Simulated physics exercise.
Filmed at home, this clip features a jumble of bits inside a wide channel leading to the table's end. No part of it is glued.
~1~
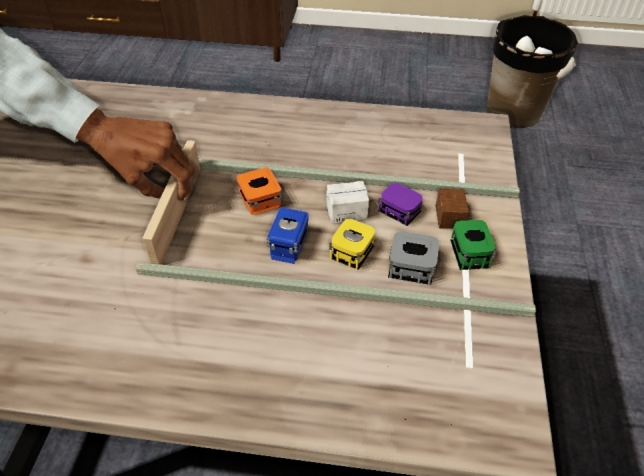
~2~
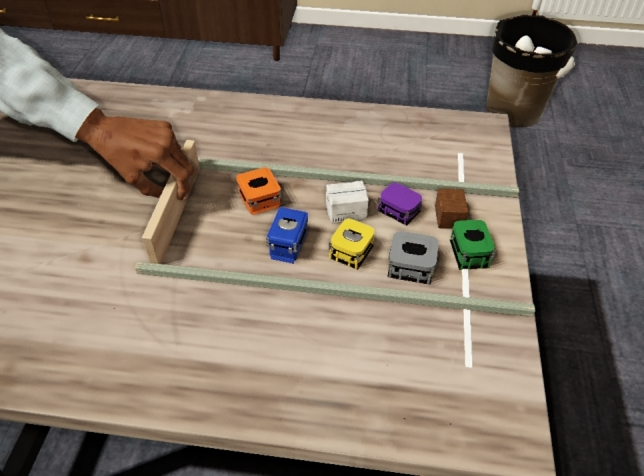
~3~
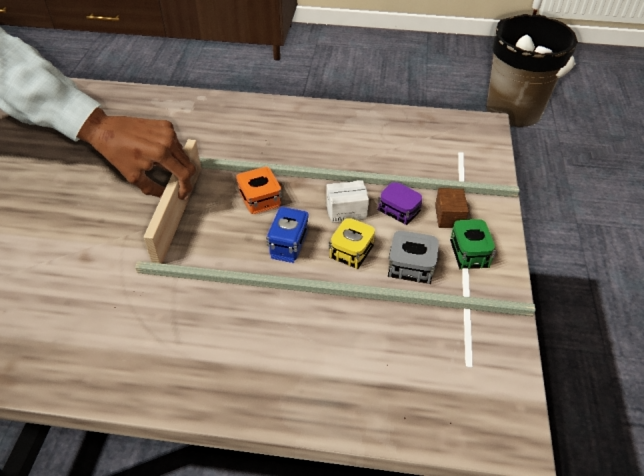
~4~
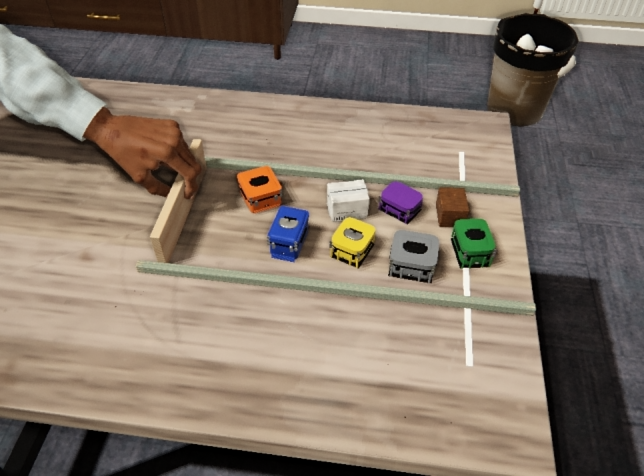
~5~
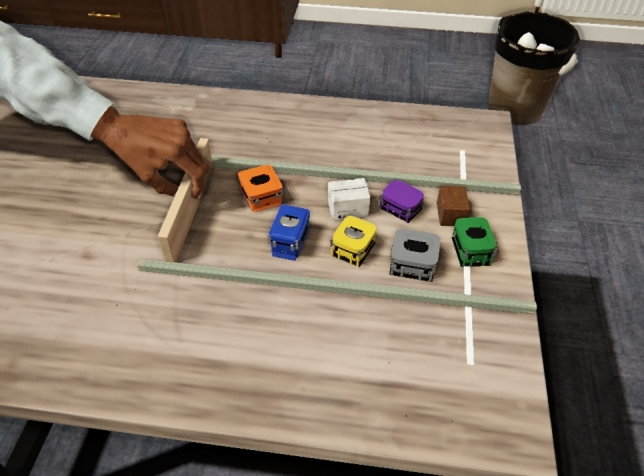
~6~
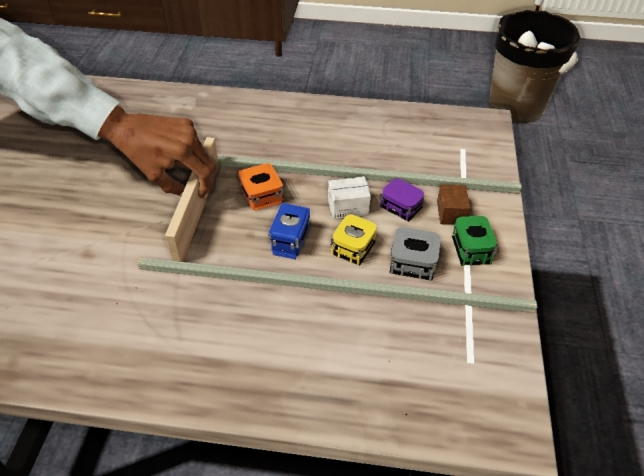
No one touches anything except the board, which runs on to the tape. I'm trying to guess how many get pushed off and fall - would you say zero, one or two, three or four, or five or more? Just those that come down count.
Lost: More than two, under five.
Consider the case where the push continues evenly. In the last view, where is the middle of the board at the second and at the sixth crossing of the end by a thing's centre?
First: Around (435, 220). Next: Around (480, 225).
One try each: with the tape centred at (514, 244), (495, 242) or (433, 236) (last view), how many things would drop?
Per try in turn: 7, 6, 1.
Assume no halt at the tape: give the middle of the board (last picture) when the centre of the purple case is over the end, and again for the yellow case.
The middle is at (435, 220) when it's the purple case, and at (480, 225) when it's the yellow case.
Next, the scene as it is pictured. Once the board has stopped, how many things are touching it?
The number is 2.
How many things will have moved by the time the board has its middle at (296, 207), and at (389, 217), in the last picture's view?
The number moved is 3 and then 8.
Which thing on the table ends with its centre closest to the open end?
That's the white box, it ends up nearest.
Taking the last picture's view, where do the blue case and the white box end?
One is at about (485, 250), the other at about (522, 215).
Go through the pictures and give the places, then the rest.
Green case (472, 245); brown block (452, 209); grey case (413, 258); board (175, 200); tape (465, 244), in the first picture.
Brown block (451, 209); white box (347, 202), in the second picture.
Grey case (413, 257); board (176, 199), in the third picture.
Green case (473, 243); orange case (260, 190), in the fourth picture.
Brown block (453, 206); blue case (290, 232), in the fifth picture.
Green case (474, 240); brown block (453, 205); grey case (415, 253); board (195, 197); tape (466, 239), in the sixth picture.
Soon after, none off yet; green case at rest near (474, 240); brown block at rest near (453, 205); grey case at rest near (415, 253).
After that, none off yet; green case displaced about its own width near (501, 240); brown block displaced about its own width near (505, 209); grey case displaced about its own width near (467, 260).
In the end, the number that fall off is three or four; gone, purple case, grey case, brown block and green case.
